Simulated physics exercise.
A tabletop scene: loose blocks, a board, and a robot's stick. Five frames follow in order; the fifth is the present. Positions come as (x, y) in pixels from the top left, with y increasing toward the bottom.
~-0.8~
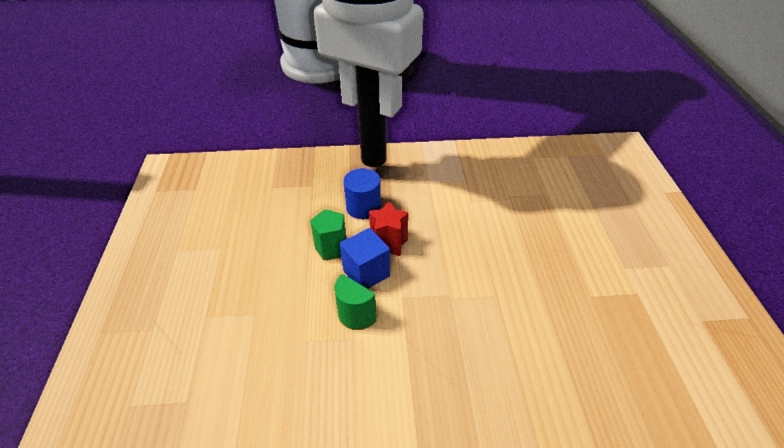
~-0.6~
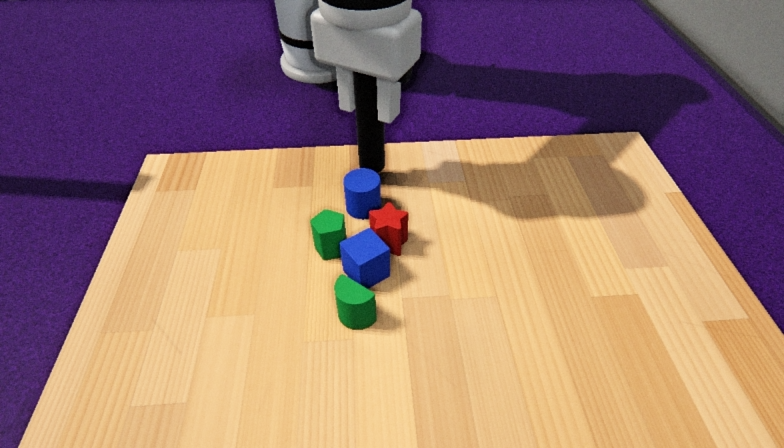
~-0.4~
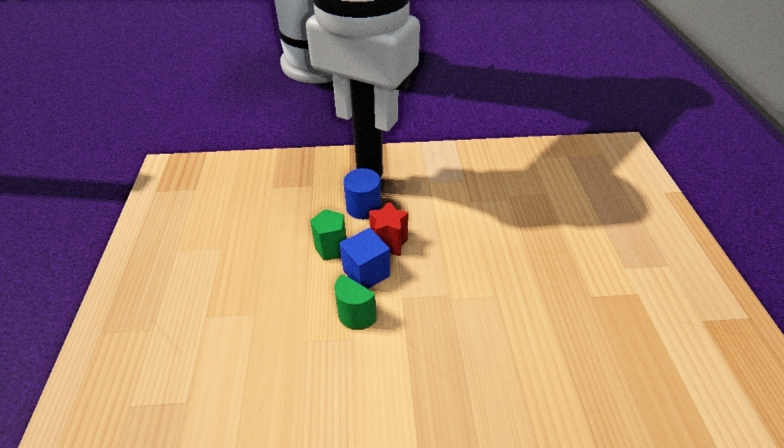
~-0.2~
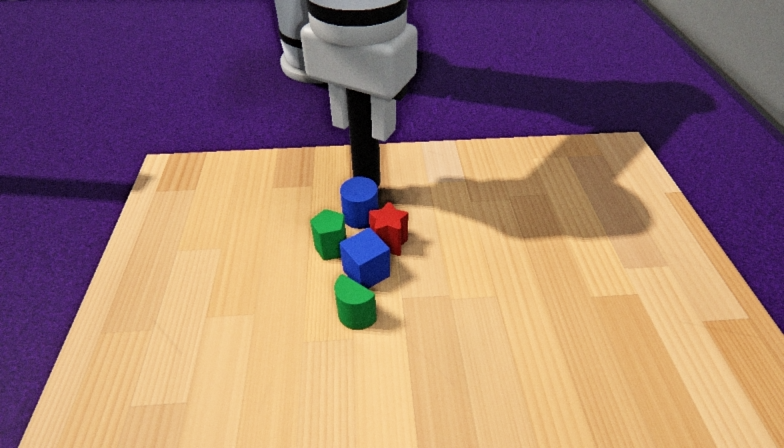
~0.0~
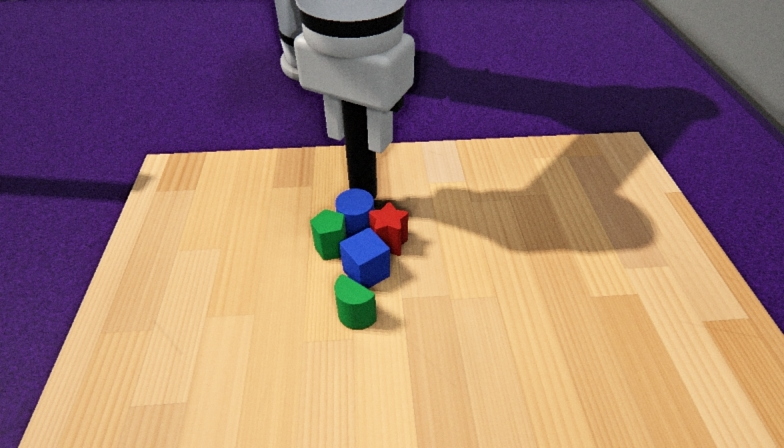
A robot arm with a black stick reaches over the far edge of a light wooden tabletop on a purple floor, seen from above by a still camera. Below the stick sit a blue cylinder, a green five-sided block at left, a red star at right, a blue square block and, nearest, a green D-shaped block. The stick moves slightly nearer and nudges the cylinder a short way toward the other blocks, which stay still.
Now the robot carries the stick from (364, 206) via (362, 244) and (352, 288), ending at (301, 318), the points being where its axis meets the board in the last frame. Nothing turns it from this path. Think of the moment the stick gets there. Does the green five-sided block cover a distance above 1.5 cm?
Yes, I think so.
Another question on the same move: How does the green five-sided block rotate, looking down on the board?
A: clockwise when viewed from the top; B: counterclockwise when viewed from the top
Letter A.
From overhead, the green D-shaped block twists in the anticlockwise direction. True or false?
My answer: True.
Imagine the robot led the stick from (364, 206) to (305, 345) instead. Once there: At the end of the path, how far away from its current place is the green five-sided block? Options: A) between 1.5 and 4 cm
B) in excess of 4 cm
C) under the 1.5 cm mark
Letter B.
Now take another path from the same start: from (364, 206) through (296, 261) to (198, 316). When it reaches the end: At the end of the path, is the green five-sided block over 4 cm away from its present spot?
Short answer: Yes.
On the path given first. One third of the way, stick (361, 233); green five-sided block (313, 237), turned 70° clockwise; green D-shaped block (351, 295); blue cylinder (349, 244); blue square piece (368, 271).
Two thirds of the way, stick (350, 277); green five-sided block (313, 237), turned 70° clockwise; green D-shaped block (342, 321), turned 40° anticlockwise; blue cylinder (331, 291); blue square piece (378, 296), turned 25° anticlockwise.
At the end, stick (298, 307); green five-sided block (313, 237), turned 70° clockwise; green D-shaped block (338, 333), turned 90° anticlockwise; blue cylinder (298, 326); blue square piece (378, 296), turned 25° anticlockwise.
